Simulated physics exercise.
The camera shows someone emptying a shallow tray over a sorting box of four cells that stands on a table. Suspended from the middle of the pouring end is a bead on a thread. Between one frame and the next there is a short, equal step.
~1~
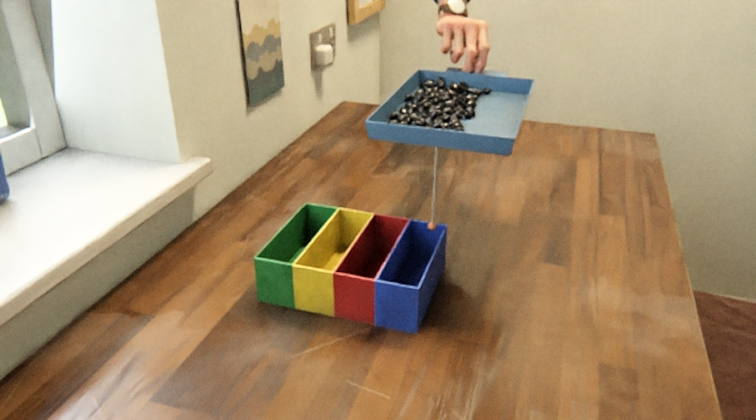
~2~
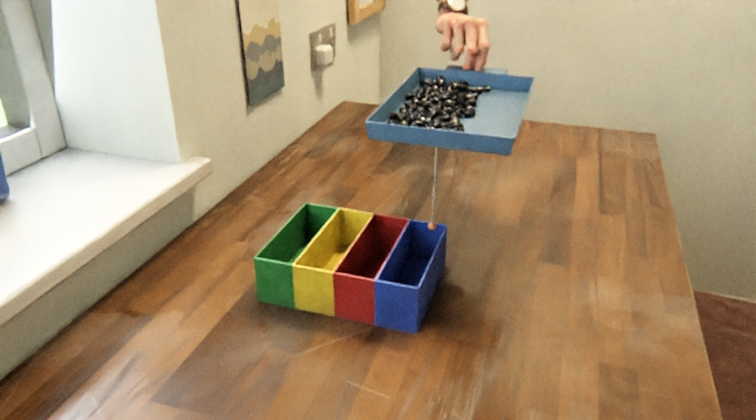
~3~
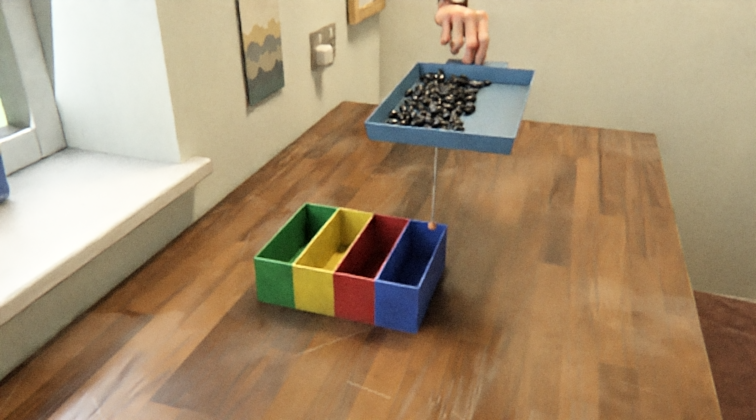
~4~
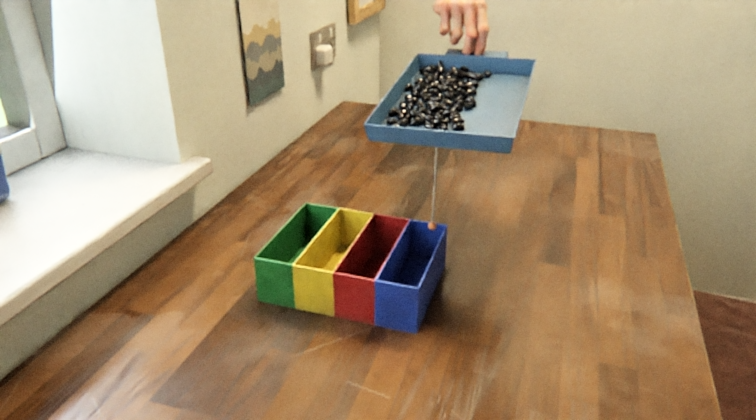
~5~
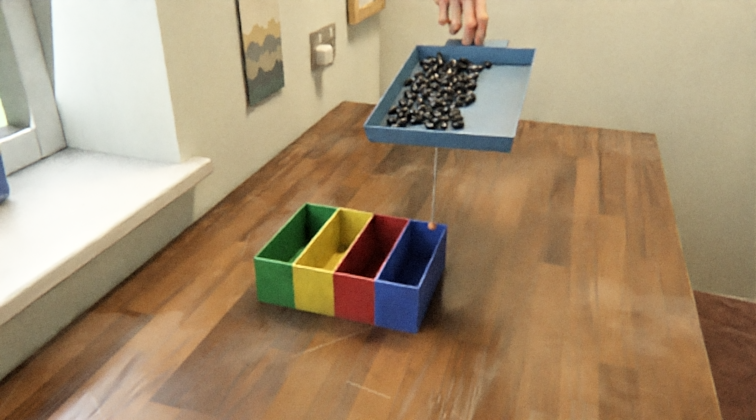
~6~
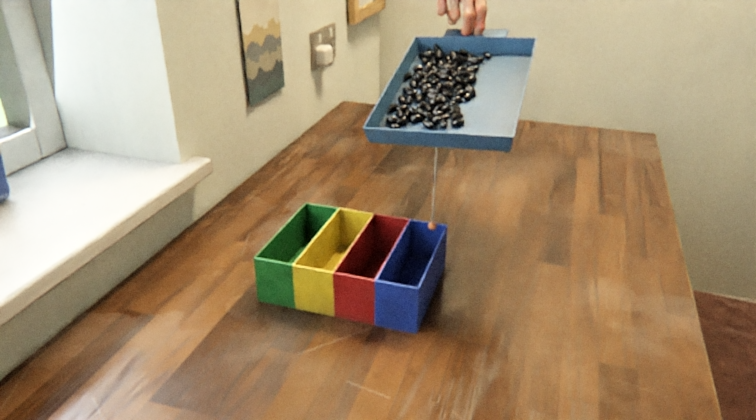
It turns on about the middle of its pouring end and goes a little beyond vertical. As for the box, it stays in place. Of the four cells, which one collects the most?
The red one collects the most.
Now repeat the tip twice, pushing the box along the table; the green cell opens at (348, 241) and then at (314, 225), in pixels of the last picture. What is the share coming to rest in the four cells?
In turn about 100 and about 90 percent.
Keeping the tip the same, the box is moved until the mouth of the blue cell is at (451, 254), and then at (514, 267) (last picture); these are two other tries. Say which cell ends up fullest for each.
Run one gives the yellow one; run two gives the cell in green.
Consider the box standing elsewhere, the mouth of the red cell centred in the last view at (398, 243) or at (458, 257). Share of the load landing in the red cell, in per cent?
About 30 per cent, then about 10 per cent.
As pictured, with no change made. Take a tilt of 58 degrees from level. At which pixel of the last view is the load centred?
The middle of the pieces lands at roughly (414, 102).
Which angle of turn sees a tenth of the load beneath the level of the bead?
Roughly 95 degrees of turn.
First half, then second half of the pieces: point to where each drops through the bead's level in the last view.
Around (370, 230) first; around (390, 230) second.
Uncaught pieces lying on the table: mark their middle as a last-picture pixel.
Middle in the last view: Roughly (491, 349).
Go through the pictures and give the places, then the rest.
In the first picture, corners of the pouring end near (369, 120) and (512, 137), level; middle of the load near (440, 106), black beans; bead on its thread near (432, 226); green cell near (275, 279); yellow cell near (314, 286); red cell near (354, 294); blue cell near (396, 303).
In the second picture, corners of the pouring end near (369, 121) and (512, 136), level; middle of the load near (440, 105).
In the third picture, corners of the pouring end near (369, 122) and (511, 136), tipped barely, lowest at the left corner; middle of the load near (440, 102).
In the fourth picture, corners of the pouring end near (368, 123) and (511, 135), tipped a little, lowest at the left corner; middle of the load near (440, 97).
In the fifth picture, corners of the pouring end near (368, 125) and (510, 135), tipped a little, lowest at the left corner; middle of the load near (440, 92).
In the sixth picture, corners of the pouring end near (367, 126) and (510, 134), tipped a little, lowest at the left corner; middle of the load near (439, 87); green cell near (275, 279); yellow cell near (314, 286); red cell near (354, 294); blue cell near (396, 303).
Shortly afterwards, tray tipped steeply; the whole lot on the tray.
Next, tray tipped right over; near two thirds on the tray; a little in the red cell; a little in the blue cell; only a few in the yellow cell; only a few in the green cell; near a quarter falling or outside the box.
Some moments later, tray tipped past a quarter turn; near half in the red cell; near a quarter in the yellow cell; near a quarter in the blue cell; only a few in the green cell; a little falling or outside the box.
In the end, tray tipped past a quarter turn; near half in the red cell; near a quarter in the yellow cell; near a quarter in the blue cell; only a few in the green cell; a little outside the box.
